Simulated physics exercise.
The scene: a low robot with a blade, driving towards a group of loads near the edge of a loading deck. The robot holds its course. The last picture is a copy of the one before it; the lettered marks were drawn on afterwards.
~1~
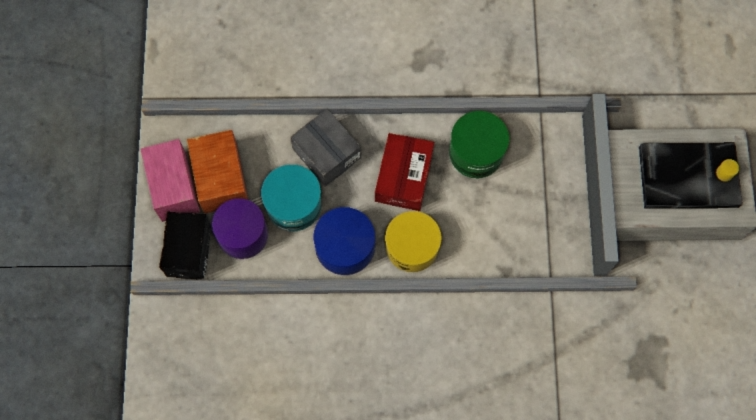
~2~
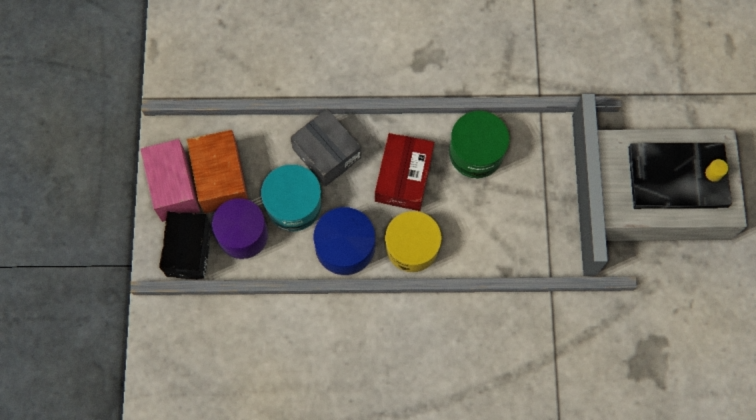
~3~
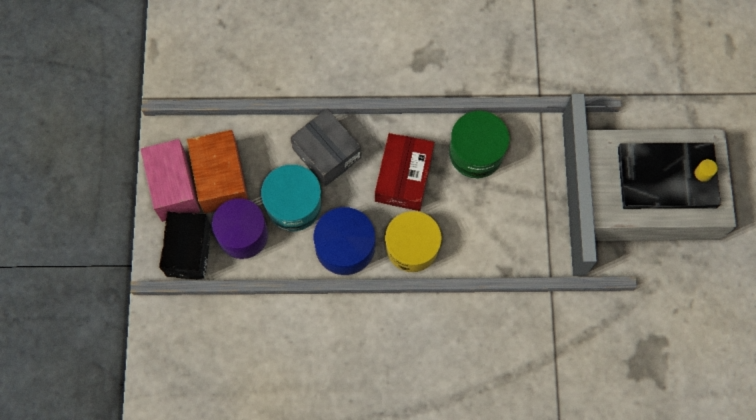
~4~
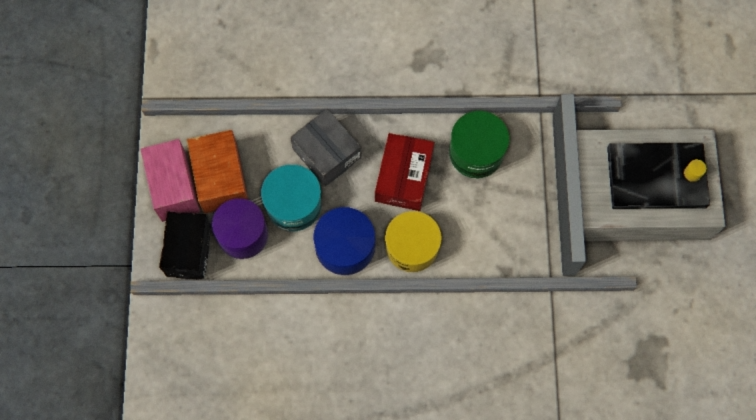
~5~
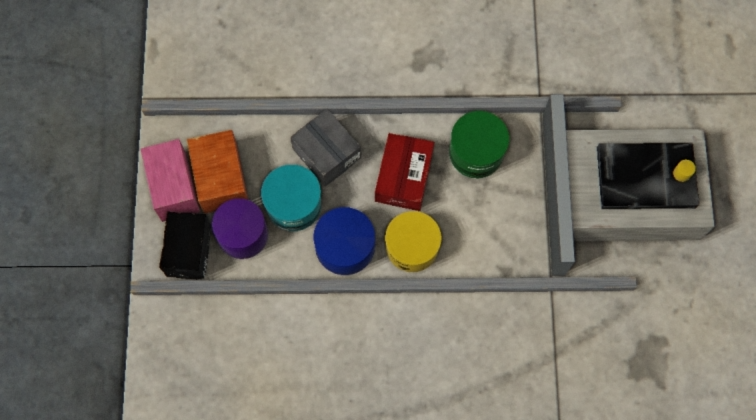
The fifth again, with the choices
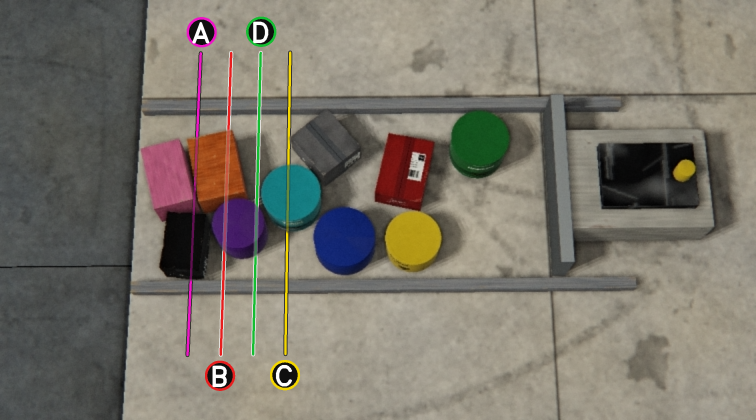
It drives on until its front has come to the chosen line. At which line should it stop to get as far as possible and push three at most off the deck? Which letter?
It can go as far as C.
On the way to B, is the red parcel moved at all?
By then, yes.
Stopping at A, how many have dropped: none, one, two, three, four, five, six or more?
By then, six or more.
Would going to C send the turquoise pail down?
No.
On the copy, A at (194, 197); B at (226, 197); C at (288, 197); D at (257, 197).
On C. First, robot (541, 176); turquoise pail (288, 201); grey parcel (314, 147).
Then, robot (443, 177); pink crate (151, 180); black box (164, 251).
Finally, robot (368, 178); pink crate over the edge; black box over the edge; three fallen.
By contrast, A drops seven; B drops six; D drops four.
